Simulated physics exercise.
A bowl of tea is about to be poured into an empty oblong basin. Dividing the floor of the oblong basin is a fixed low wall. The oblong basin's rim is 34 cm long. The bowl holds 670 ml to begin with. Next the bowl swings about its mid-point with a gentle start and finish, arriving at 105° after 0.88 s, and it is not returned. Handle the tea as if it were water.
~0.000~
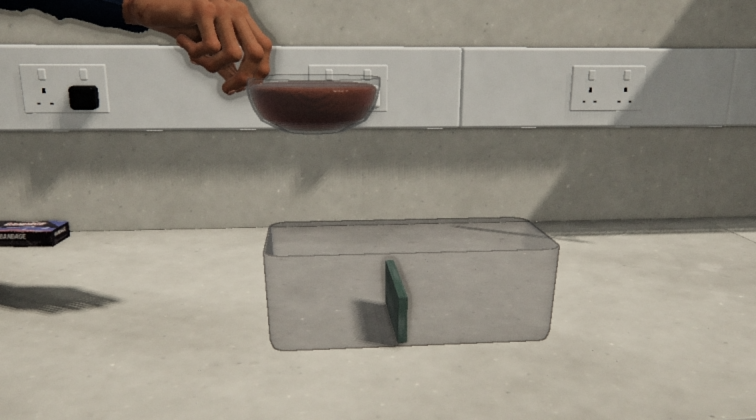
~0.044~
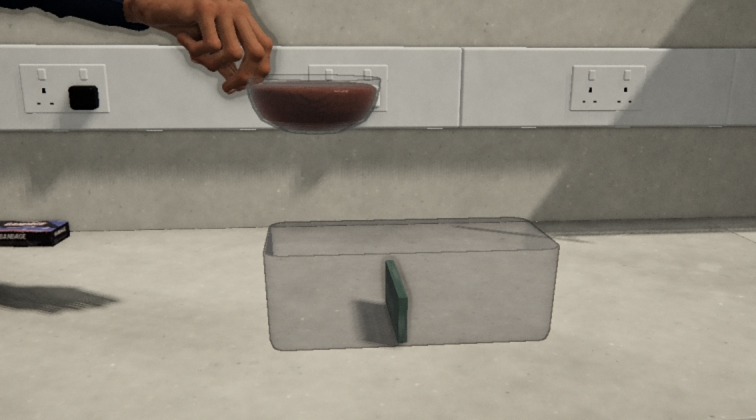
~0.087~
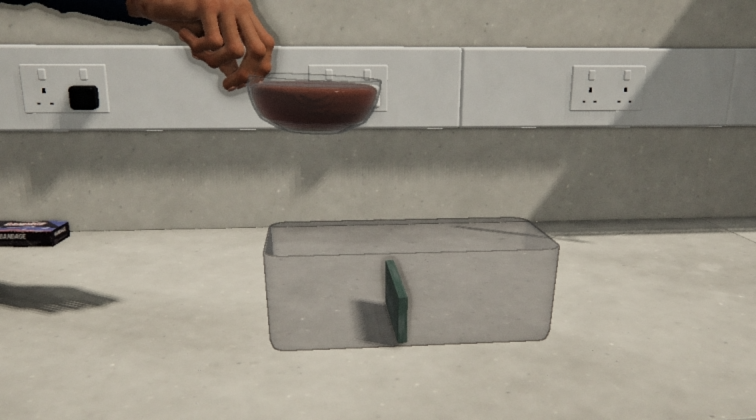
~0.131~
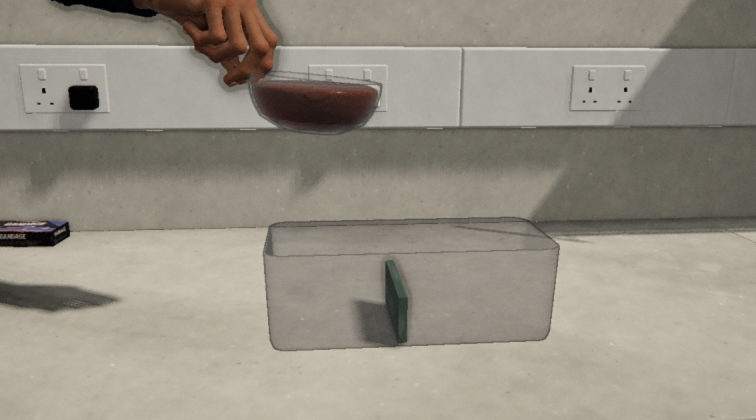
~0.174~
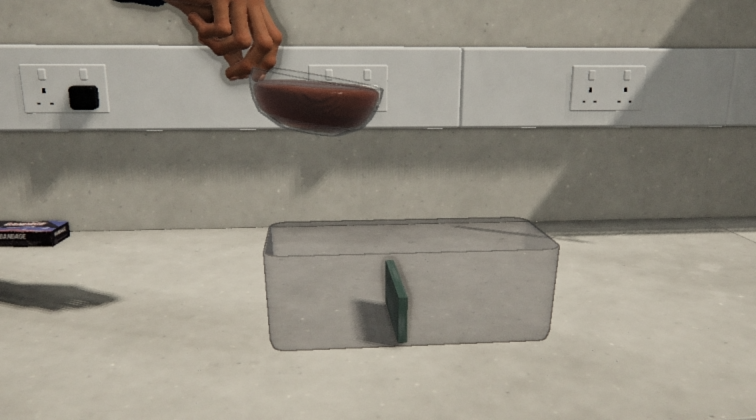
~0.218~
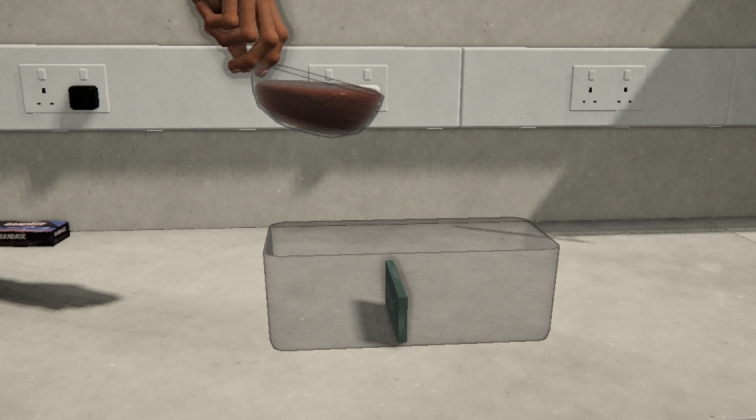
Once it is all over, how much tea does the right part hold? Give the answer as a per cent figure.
The right part holds about 81 per cent.
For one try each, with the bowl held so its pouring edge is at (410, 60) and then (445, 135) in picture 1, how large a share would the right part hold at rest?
95 and 100 %.
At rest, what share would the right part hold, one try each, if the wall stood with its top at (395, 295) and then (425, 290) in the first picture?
Some 80 in a hundred, then some 55 in a hundred.
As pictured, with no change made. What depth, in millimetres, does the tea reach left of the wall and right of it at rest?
The left ends up at roughly 6 mm, with the right at roughly 22 mm.
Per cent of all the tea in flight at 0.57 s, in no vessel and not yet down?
Around 50 percent.
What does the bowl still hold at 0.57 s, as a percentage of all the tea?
Roughly 26 per cent.
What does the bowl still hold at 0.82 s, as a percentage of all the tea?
Around 1 in a hundred is still there.
Then, 0.57 s in, the tilt is 76° and 25 per cent is still to pour, 1 is left of the wall and 24 right of it.
Then, 0.82 s in, the tilt is 104° and 1 per cent is still to pour, 13 is left of the wall and 81 right of it.
Then, 1.09 s in, the tilt is 105° and 0 per cent is still to pour, 18 is left of the wall and 81 right of it.
Then, 1.38 s in, the tilt is 105° and 0 per cent is still to pour, 18 is left of the wall and 81 right of it.
Finally, 18 per cent lies left of the wall, 81 right of it and 1 outside.
